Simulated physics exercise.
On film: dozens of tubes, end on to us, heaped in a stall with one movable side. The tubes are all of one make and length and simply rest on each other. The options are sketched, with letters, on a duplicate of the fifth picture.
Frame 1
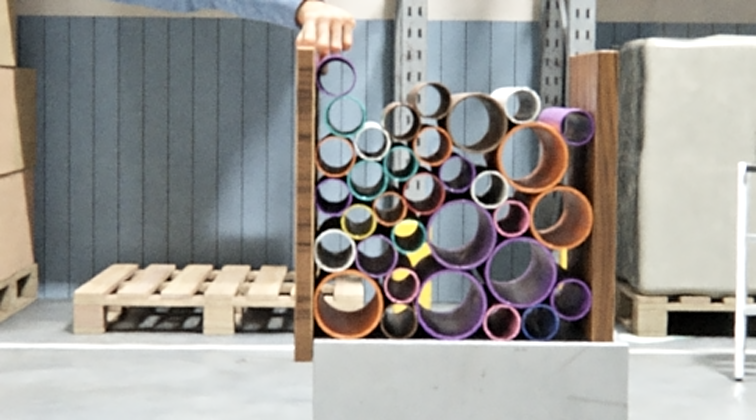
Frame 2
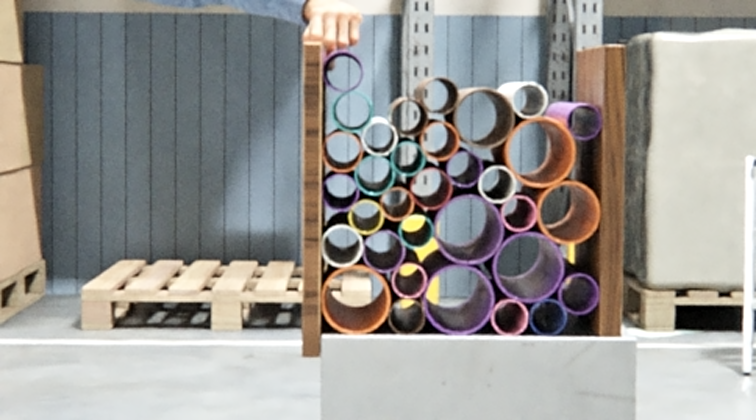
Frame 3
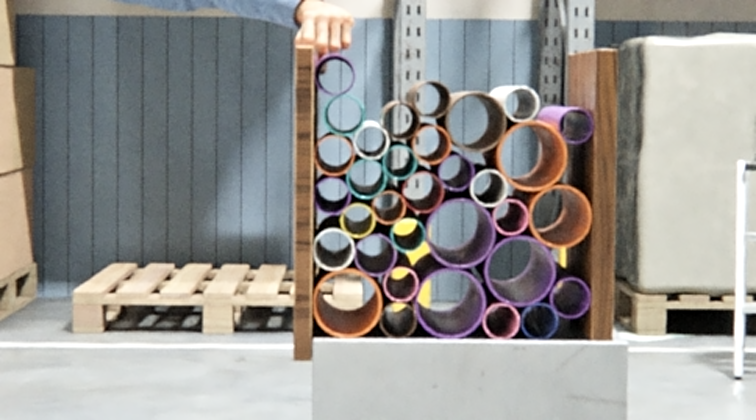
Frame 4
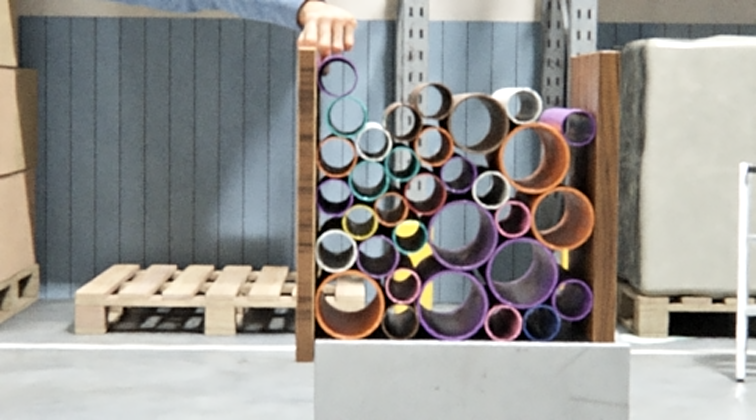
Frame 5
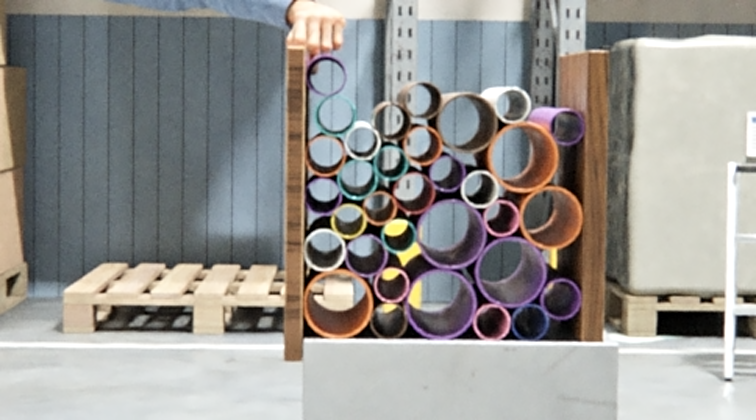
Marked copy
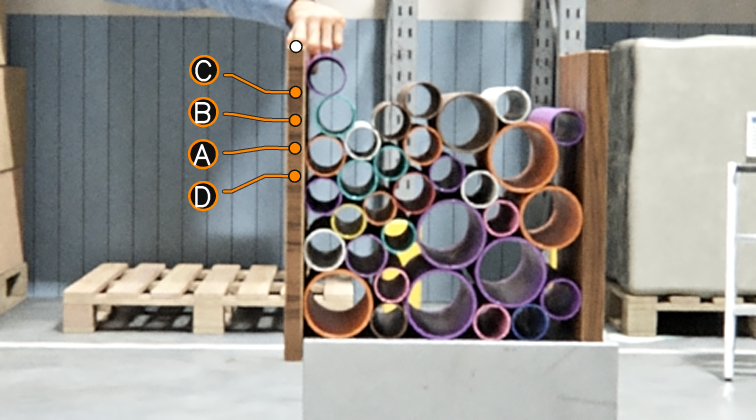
To begin with, a hand rests on top of the wooden board at the left of a stall heaped with colourful tubes, pallets standing behind. The whole view jogs slightly right, then back, and finally a little left, while the hand, board and tubes show no clear movement of their own.
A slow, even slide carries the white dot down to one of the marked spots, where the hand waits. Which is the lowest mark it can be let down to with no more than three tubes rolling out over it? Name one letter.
It can be let down to D.
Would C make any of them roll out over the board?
At C: No.
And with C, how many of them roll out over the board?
At C the number is none.
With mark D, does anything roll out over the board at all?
Yes.
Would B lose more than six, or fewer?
Fewer than six.
On the marked copy, A at (295, 149); B at (296, 120); C at (296, 92); D at (295, 176); the white dot at (296, 47).
With D. Early on, top of the board (305, 108).
Further on, top of the board (304, 174).
At the end, top of the board (304, 176), one out over the board.
As for the rest, A one out over the board; B one out over the board; C none out over the board.
